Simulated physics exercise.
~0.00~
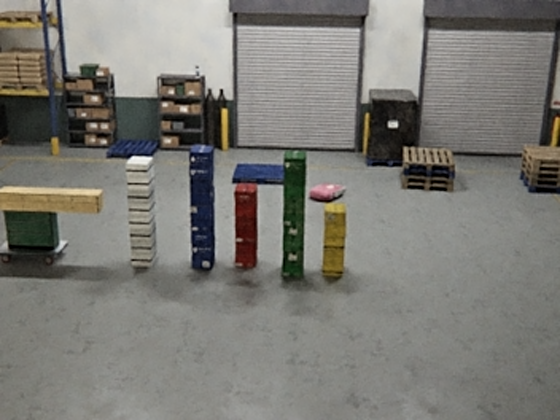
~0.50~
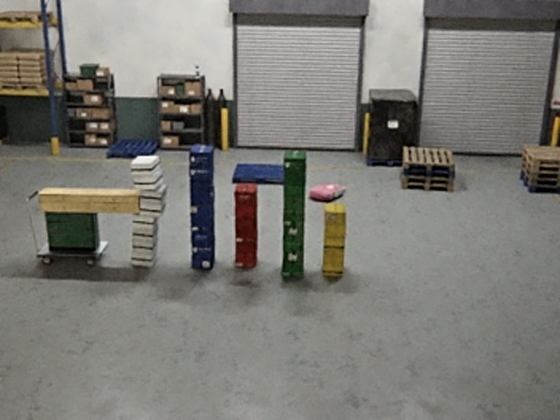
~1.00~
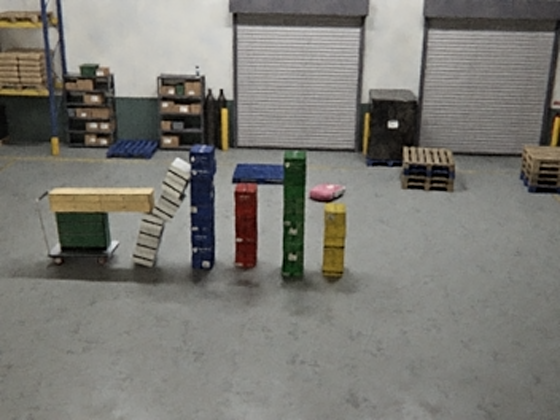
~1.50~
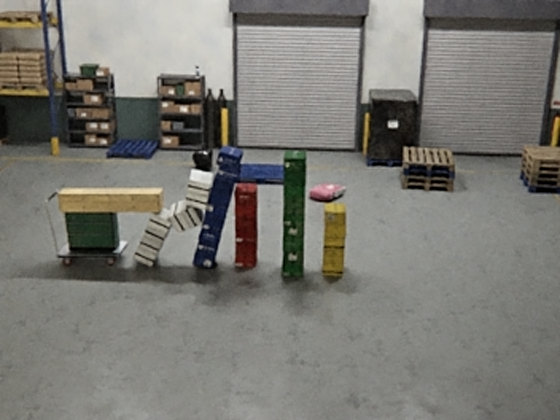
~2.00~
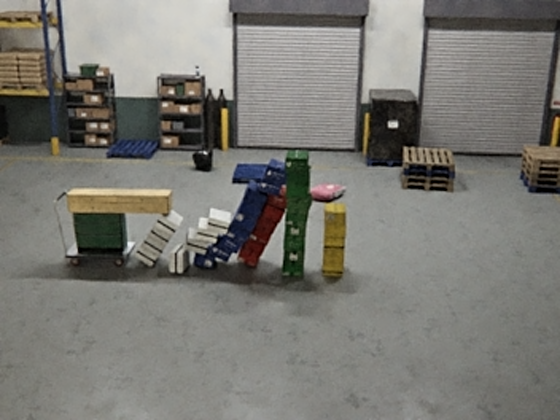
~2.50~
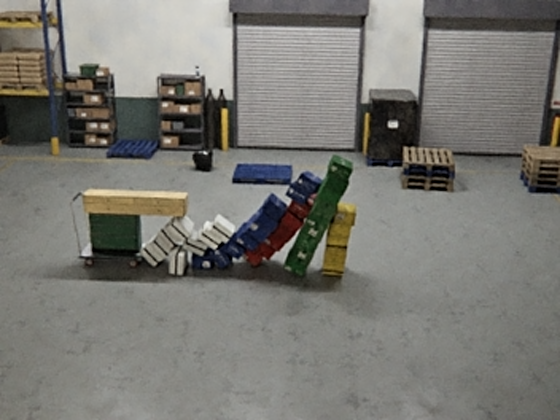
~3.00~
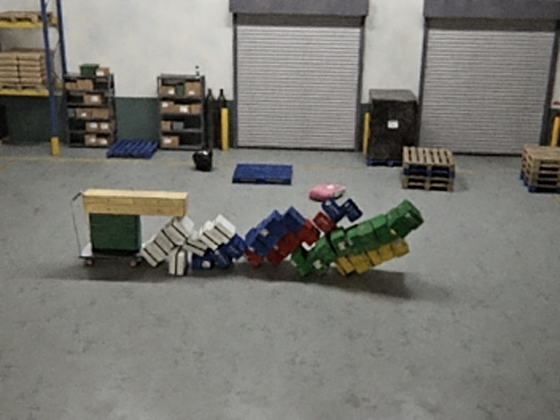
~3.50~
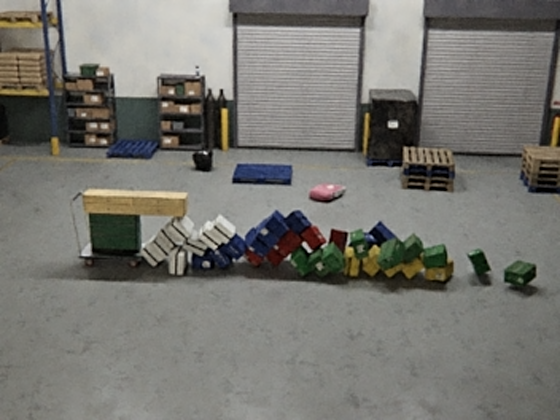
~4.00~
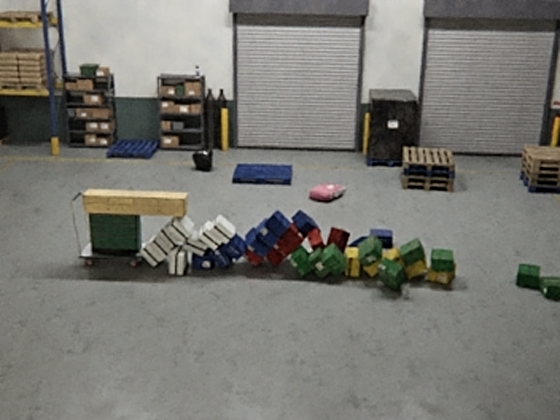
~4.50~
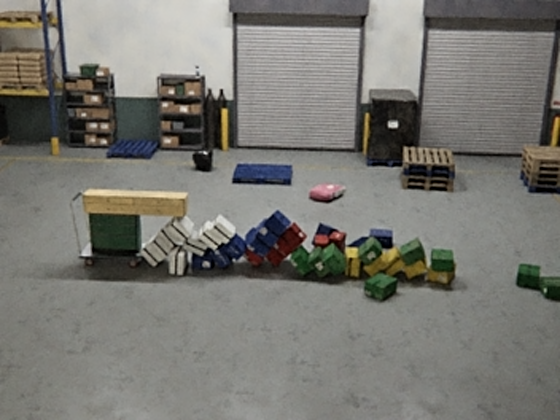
A wide warehouse floor, seen from a raised, still viewpoint, holds a row of tall carton stacks, white on the left, then blue, red, green and yellow, before two closed shutter doors. A trolley carrying a green block and a long pale beam rolls in from the left with nobody pushing it, and the beam strikes the white stack. The white cartons buckle rightward into the blue stack, which leans into the red. Together they topple the green stack onto the yellow one. Cartons spill across the floor, a few green ones tumbling farthest right, and the trolley rests beside the jumbled, fallen row.
